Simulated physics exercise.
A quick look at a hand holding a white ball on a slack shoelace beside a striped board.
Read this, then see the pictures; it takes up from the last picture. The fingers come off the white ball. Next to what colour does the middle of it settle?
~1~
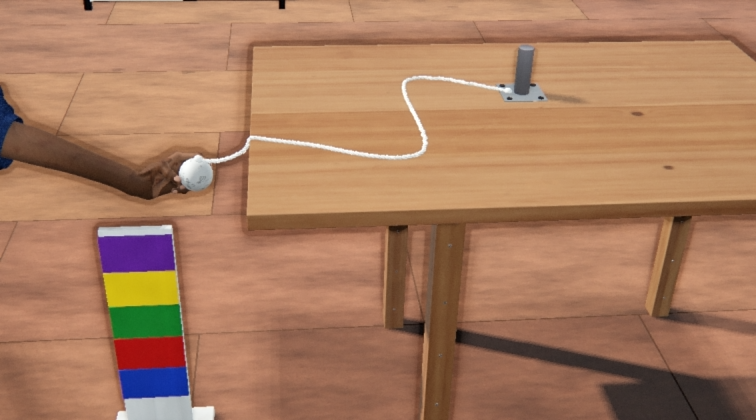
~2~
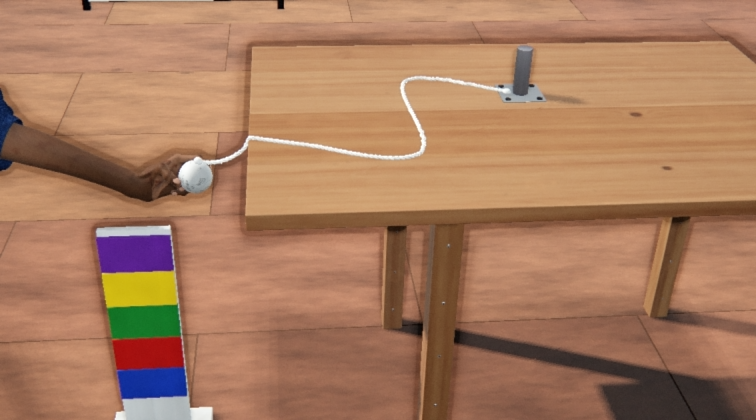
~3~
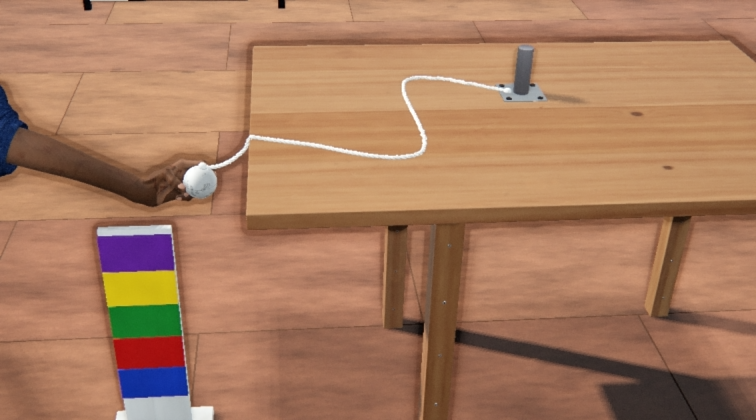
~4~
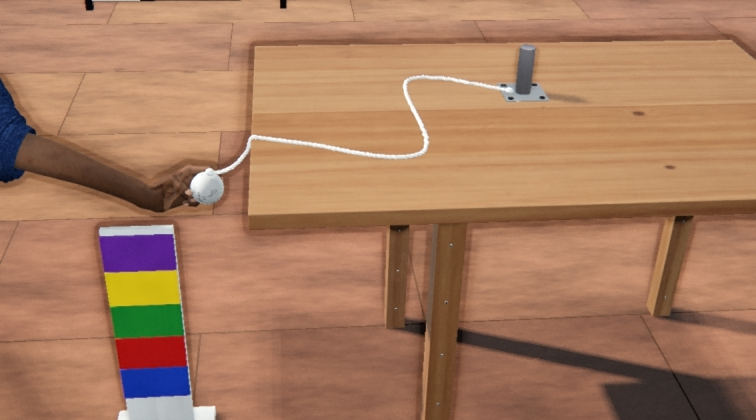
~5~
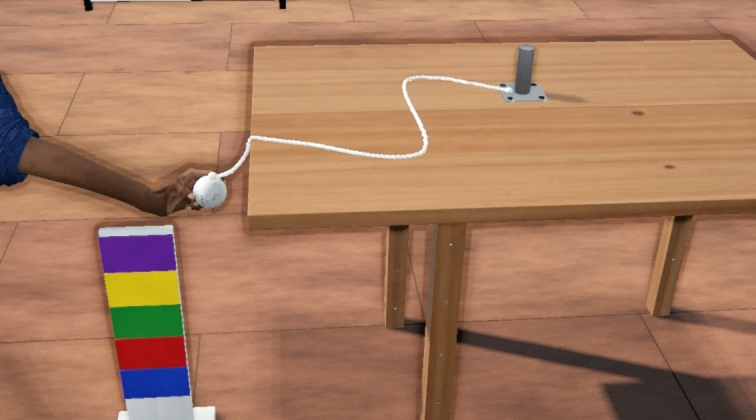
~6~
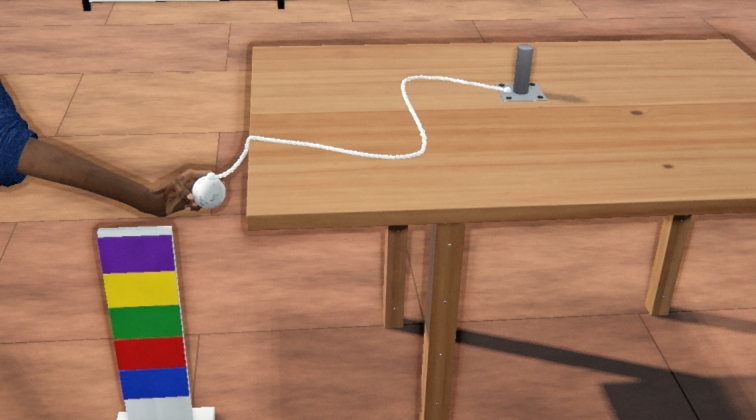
Next to red.
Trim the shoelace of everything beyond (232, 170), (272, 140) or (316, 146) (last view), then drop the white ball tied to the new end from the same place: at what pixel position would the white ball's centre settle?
In order, roughly (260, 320), (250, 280) and (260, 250).
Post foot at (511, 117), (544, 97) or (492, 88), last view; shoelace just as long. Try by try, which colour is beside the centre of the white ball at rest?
Going case by case, it's blue, red and finally blue.
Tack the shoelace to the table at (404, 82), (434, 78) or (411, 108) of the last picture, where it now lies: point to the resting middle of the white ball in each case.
For the three tries you'd see (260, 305), (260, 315) and (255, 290).
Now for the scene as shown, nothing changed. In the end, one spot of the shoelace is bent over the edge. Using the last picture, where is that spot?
That spot is roughly at (424, 147).
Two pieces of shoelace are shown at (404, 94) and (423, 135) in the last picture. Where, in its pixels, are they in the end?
Roughly (366, 107) for the first and (273, 116) for the second.
Soon after, ball near (266, 319); level with red.
Then, ball near (255, 331); level with red.
At rest, ball near (263, 330); level with red. Its centre hangs level with the red band.
